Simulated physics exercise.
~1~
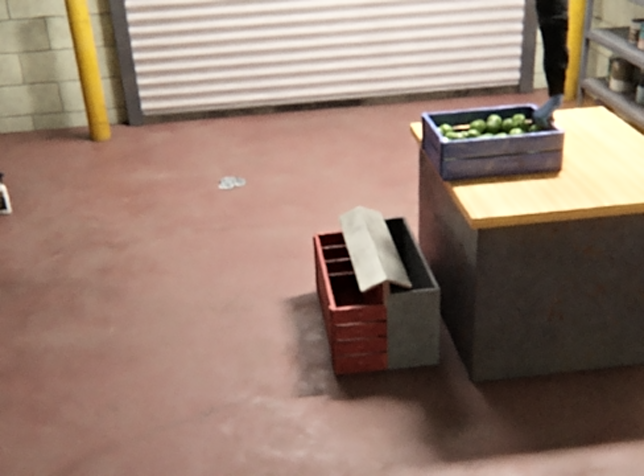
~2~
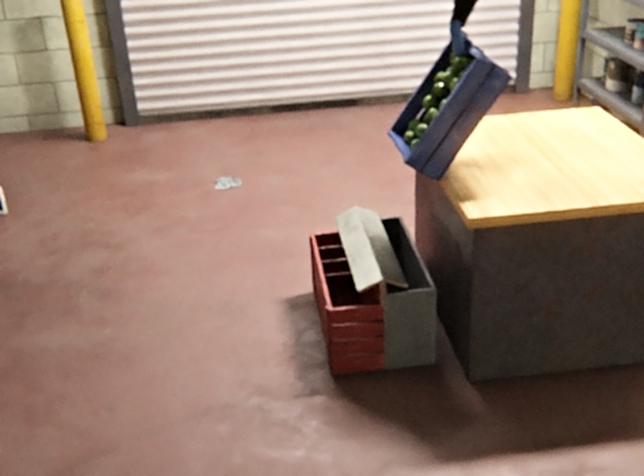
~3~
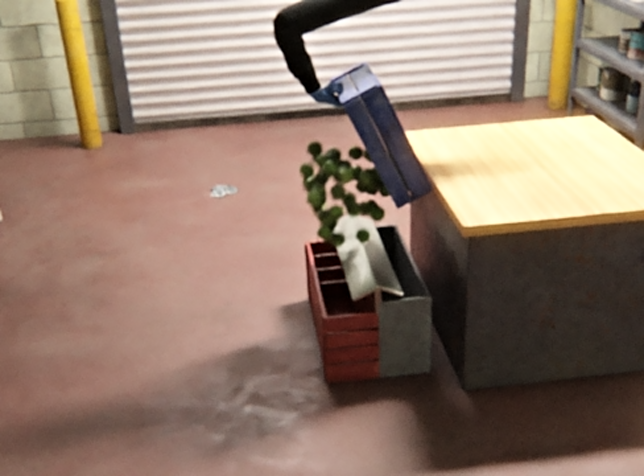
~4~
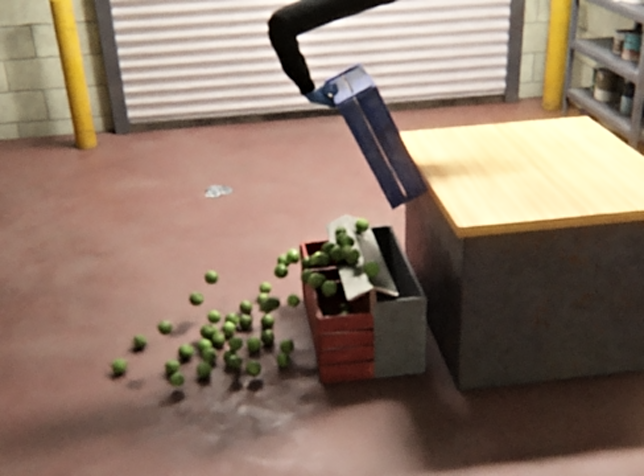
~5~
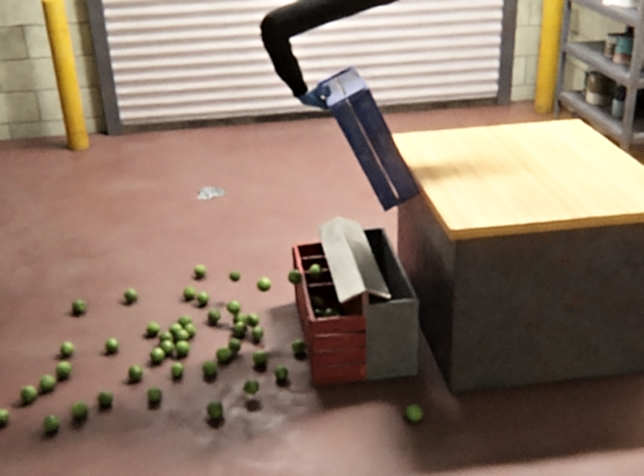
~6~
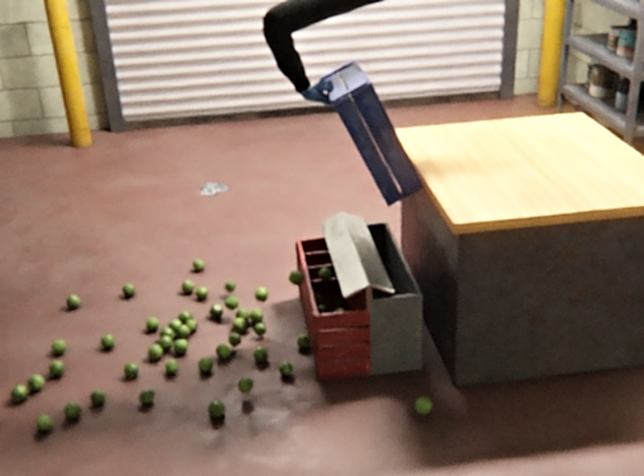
A blue box of green apples is lifted from a bench by a dark arm and tipped steeply over a red trough and grey tote; the apples pour onto the ridge between them, a few landing in the trough while most scatter across the floor to the left.
